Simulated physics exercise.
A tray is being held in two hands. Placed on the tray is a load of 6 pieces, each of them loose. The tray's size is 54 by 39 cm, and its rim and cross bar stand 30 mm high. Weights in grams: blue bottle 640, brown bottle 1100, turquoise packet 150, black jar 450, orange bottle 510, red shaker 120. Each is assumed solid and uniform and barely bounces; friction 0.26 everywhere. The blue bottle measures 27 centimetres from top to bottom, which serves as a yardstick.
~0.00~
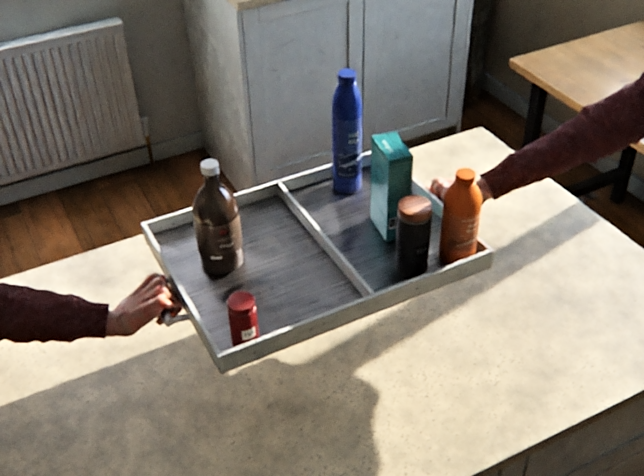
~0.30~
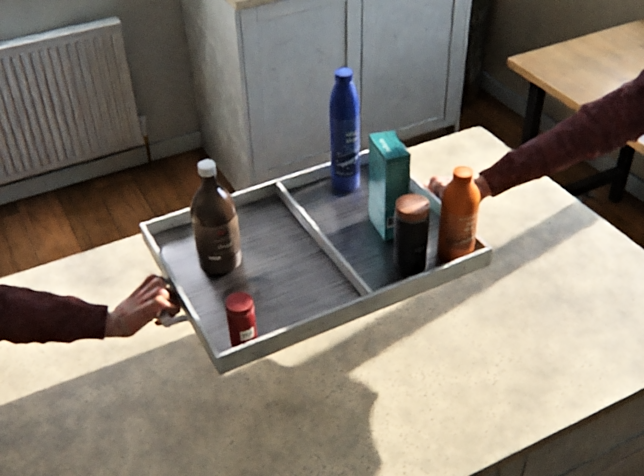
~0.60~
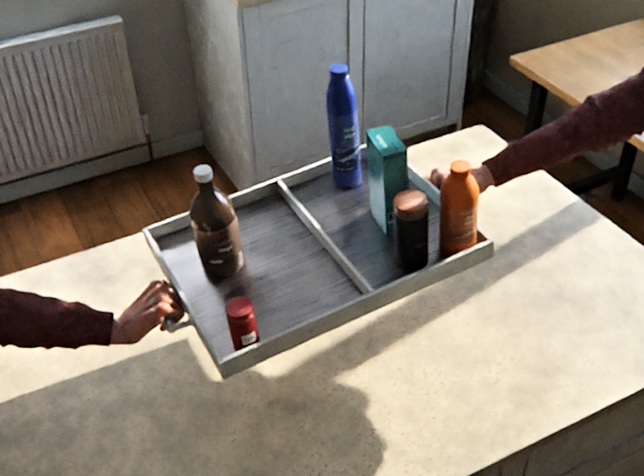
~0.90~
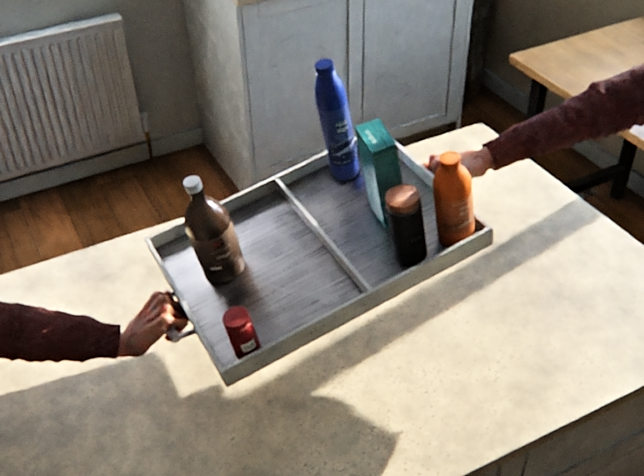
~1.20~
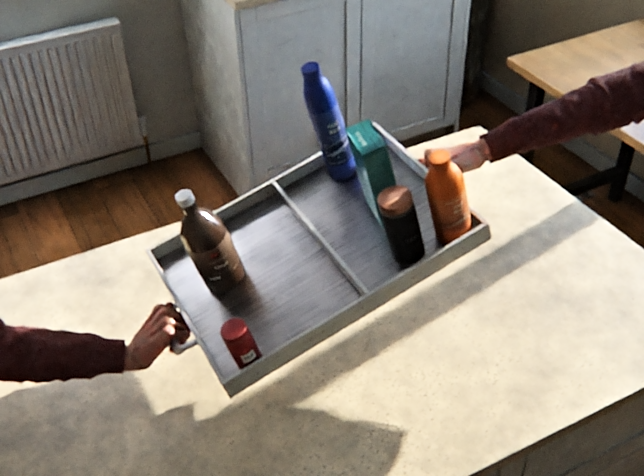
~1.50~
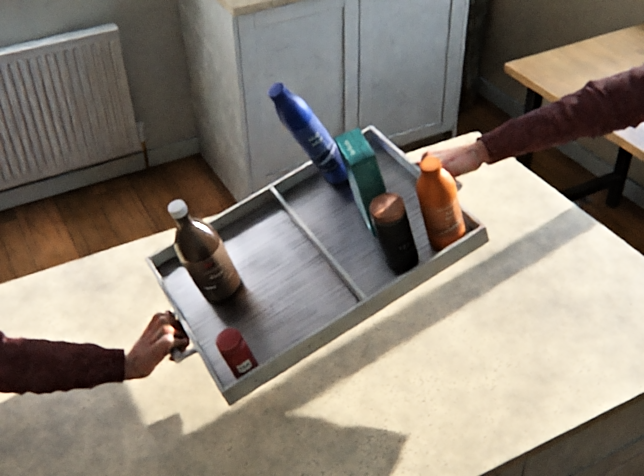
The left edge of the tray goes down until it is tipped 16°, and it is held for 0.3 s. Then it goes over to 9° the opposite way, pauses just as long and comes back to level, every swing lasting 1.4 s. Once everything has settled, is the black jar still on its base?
Yes, oh, it holds steady.
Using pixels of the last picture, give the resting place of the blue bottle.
I'd put it at around (214, 221).
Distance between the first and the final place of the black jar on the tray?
Roughly 8 centimetres.
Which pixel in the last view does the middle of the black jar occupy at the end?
It finishes at roughly (370, 255).
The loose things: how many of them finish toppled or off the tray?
I make it 1.
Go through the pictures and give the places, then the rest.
The first picture shows tray level; black jar (413, 236); blue bottle (347, 132).
The second picture shows tray level; turquoise packet (389, 186); orange bottle (459, 215).
The third picture shows tray at 4°, left edge down; red shaker (243, 326); blue bottle (343, 127).
The fourth picture shows tray at 10°, left edge down; brown bottle (209, 227); turquoise packet (382, 175).
The fifth picture shows tray at 15°, left edge down; orange bottle (447, 197); red shaker (242, 345).
The sixth picture shows tray at 16°, left edge down; black jar (394, 233); blue bottle (309, 133) rocked 14° off its seat.
By 1.70 s, tray at 16°, left edge down; black jar 3 cm from its spot near (386, 238); blue bottle rocked 68° off its seat; turquoise packet 4 cm from its spot.
By 1.90 s, tray at 16°, left edge down; black jar 6 cm from its spot near (372, 246); blue bottle on its side; turquoise packet 8 cm from its spot.
By 2.00 s, tray at 15°, left edge down; black jar 8 cm from its spot near (364, 252); blue bottle on its side; turquoise packet 10 cm from its spot.
By 2.70 s, tray at 3°, right edge down; black jar 8 cm from its spot near (372, 256); blue bottle on its side; turquoise packet 11 cm from its spot.
When it is over (5.3 s), lying over on the tray, blue bottle; not toppled but over 5 cm from the start, brown bottle, turquoise packet, black jar and orange bottle; the last one within 5 cm of the start. In the last view, black jar near (370, 255).
